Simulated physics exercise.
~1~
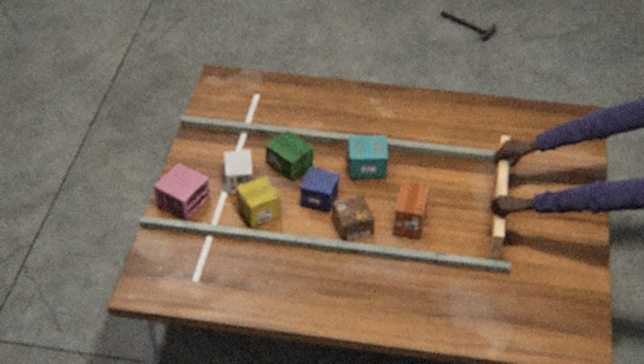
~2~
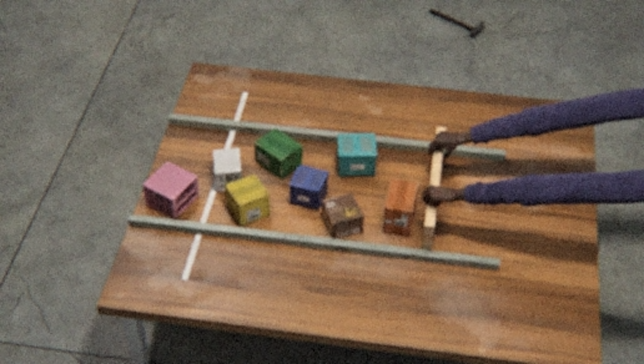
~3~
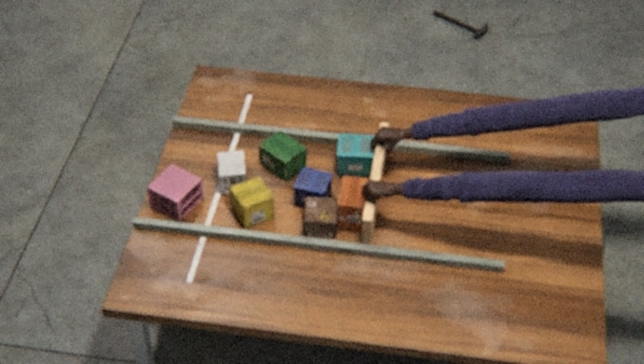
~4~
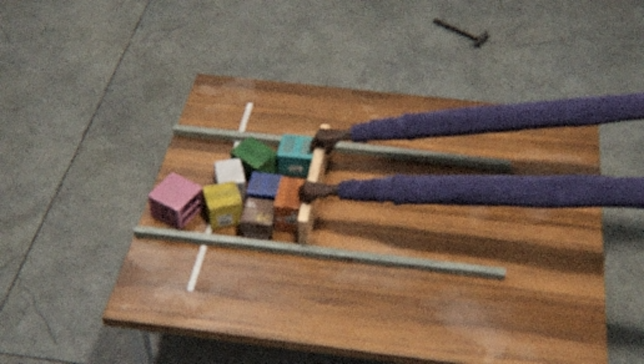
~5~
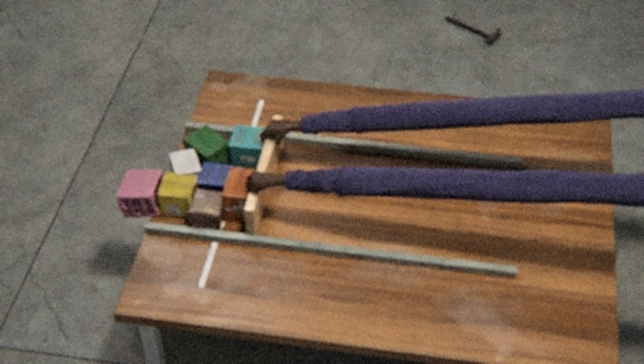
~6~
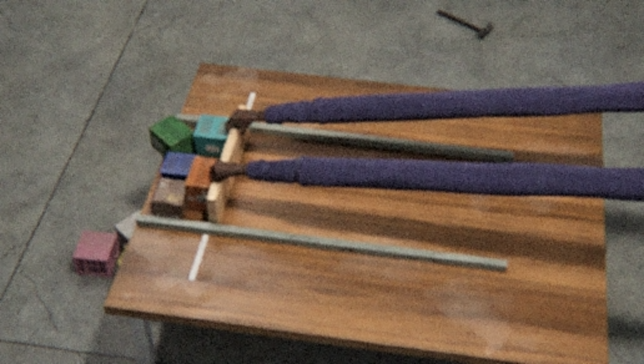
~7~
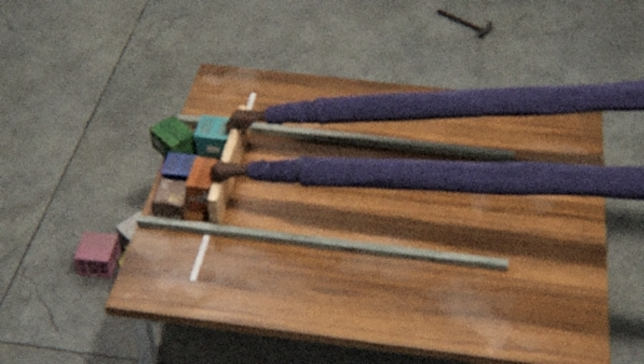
On a wooden table above a concrete floor, two arms push a wooden plank leftward between two rails, gathering colourful boxes together until the pink, white and yellow ones drop off the left edge, then the plank stops with the green, turquoise, blue, brown and orange boxes still on the table.
